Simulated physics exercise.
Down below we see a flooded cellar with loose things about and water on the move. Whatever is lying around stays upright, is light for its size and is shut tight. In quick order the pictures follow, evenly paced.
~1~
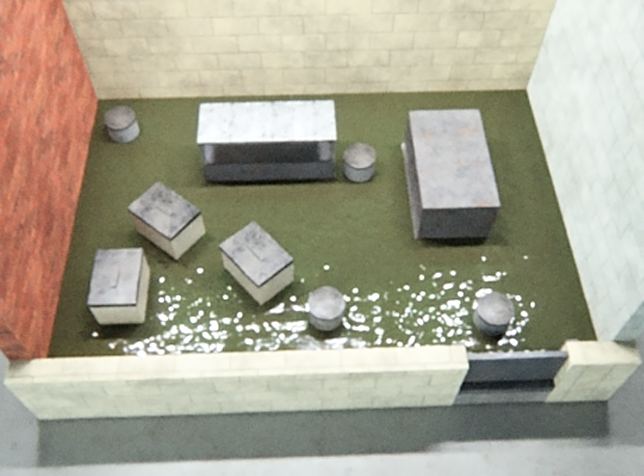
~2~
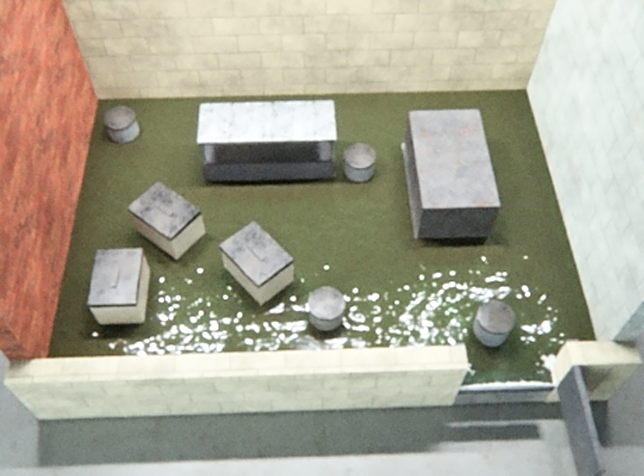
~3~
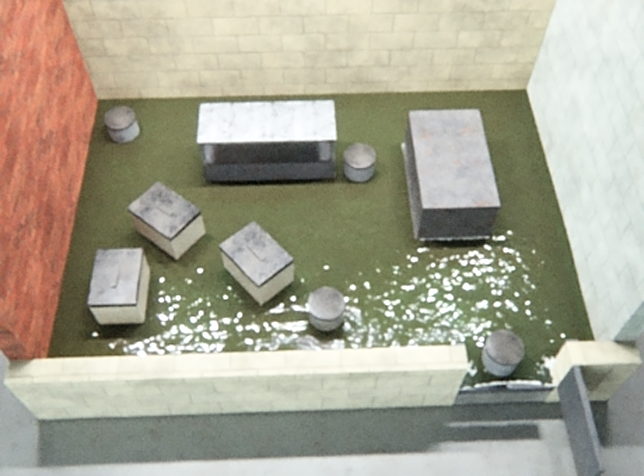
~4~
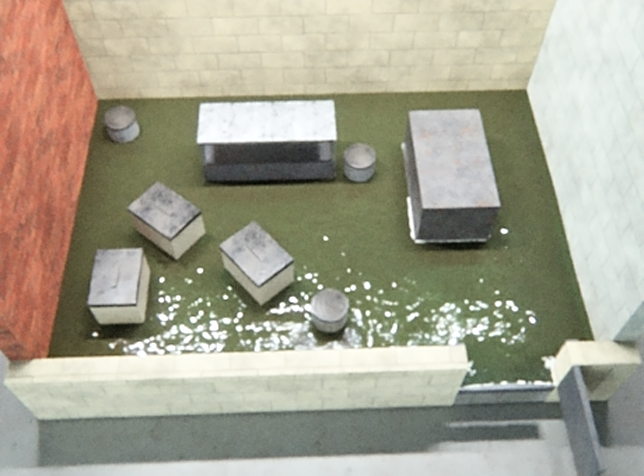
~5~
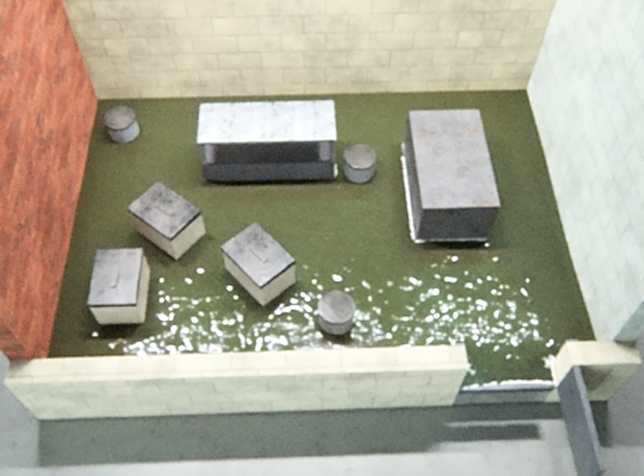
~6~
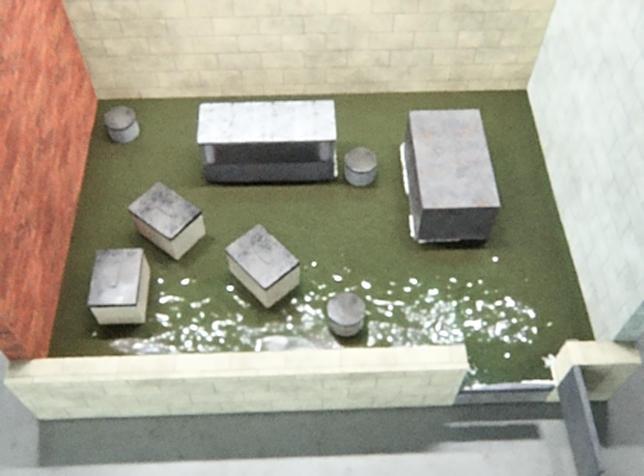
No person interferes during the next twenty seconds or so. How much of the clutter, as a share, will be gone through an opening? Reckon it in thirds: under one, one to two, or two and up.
What's gone ends up between a third and two thirds of the lot.
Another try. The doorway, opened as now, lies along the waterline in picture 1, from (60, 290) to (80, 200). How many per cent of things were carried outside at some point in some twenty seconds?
Some 70 per cent of the lot.
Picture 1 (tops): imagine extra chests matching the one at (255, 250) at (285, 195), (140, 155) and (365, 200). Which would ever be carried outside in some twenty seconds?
First copy escapes, second copy doesn't escape, third copy escapes.
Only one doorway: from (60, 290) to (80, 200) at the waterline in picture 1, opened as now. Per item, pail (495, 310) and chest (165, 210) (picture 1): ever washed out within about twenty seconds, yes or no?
Per object, in order: Retained / flushed out.
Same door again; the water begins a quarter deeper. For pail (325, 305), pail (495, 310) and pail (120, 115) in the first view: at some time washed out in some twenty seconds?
Respectively: Exited / exited / remained.
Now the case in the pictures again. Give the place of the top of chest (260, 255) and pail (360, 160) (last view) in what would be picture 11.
Close to pixel (302, 267) and pixel (369, 186).
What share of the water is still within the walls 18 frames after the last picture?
It works out at roughly 72 percent.
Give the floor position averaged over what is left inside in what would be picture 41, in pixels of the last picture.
Roughly at (291, 268).
A moment on, 1 of 7 are out; 6 afloat.
Next, 2 of 7 are out; 5 afloat.
Later, 3 of 7 are out; 4 afloat.
In the end, 4 of 7 are out; 3 afloat.
